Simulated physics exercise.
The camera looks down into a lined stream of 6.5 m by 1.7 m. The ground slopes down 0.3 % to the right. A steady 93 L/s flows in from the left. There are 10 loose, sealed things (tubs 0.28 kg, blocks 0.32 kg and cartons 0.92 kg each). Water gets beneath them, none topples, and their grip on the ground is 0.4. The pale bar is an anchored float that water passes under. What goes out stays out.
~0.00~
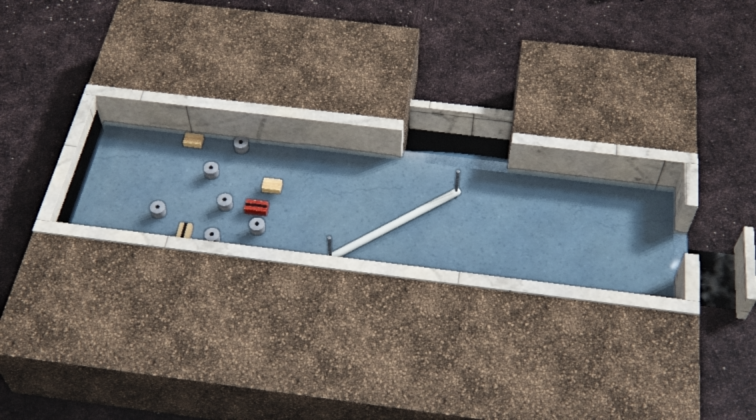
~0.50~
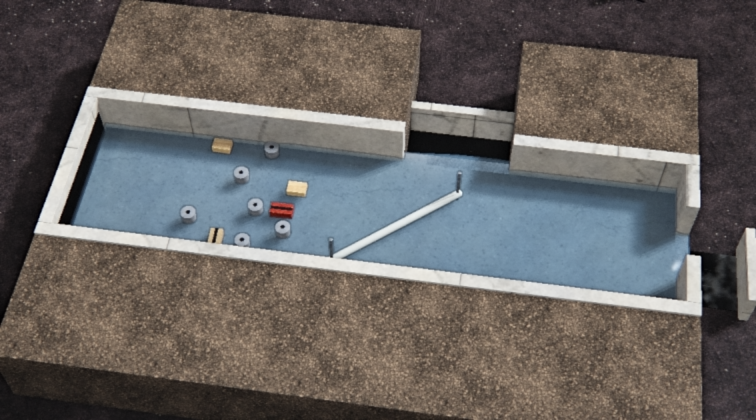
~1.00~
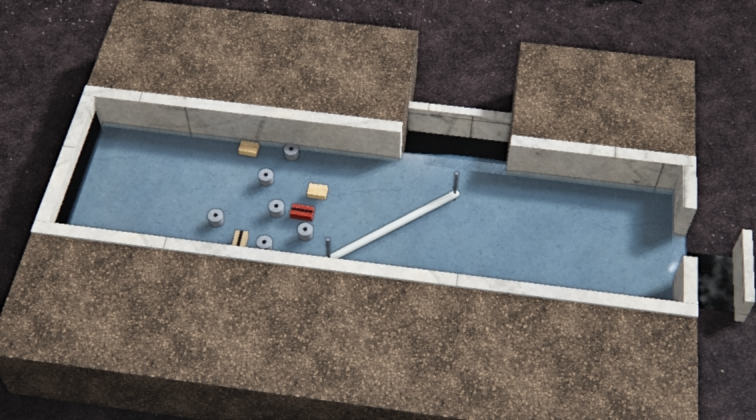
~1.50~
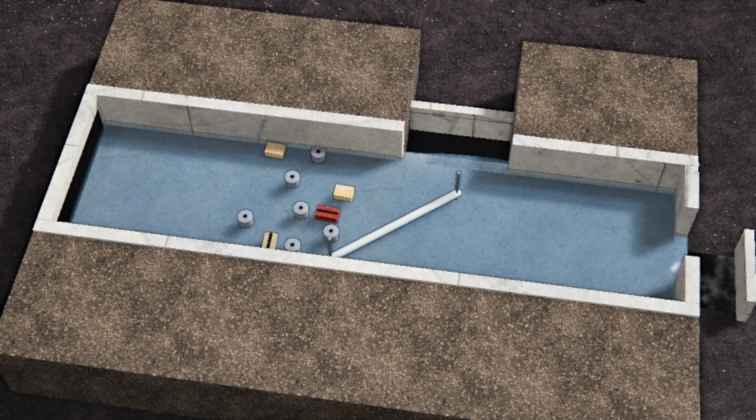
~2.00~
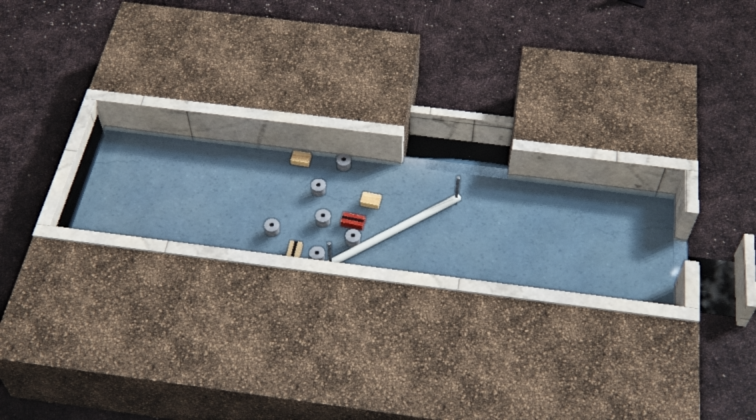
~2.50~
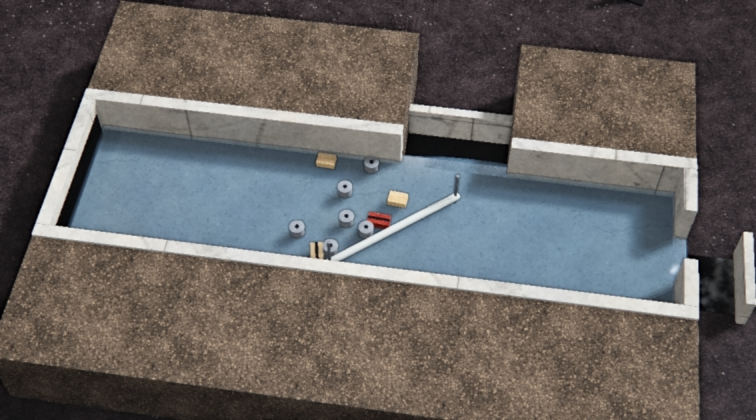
Shallow water in a walled channel carries small blocks and cartons rightward toward a slanted white bar.
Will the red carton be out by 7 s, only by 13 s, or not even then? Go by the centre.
That happens before the first time.
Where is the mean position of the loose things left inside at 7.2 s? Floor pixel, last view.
Around (429, 198).
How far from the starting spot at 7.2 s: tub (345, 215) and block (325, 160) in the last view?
In turn: Gone out, washed out.
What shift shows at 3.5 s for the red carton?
Roughly 150 cm by then.
After 3.5 s the red carton is near (413, 206), 1.7 m from its start, afloat; 1 of 10 are out; 9 afloat.
After 7.2 s the red carton has gone out (at 5.3 s); 8 of 10 are out; 2 afloat.
After 12.0 s the red carton has gone out (at 5.3 s); 10 of 10 are out; 0 afloat.
After 16.0 s the red carton has gone out (at 5.3 s); 10 of 10 are out; 0 afloat.
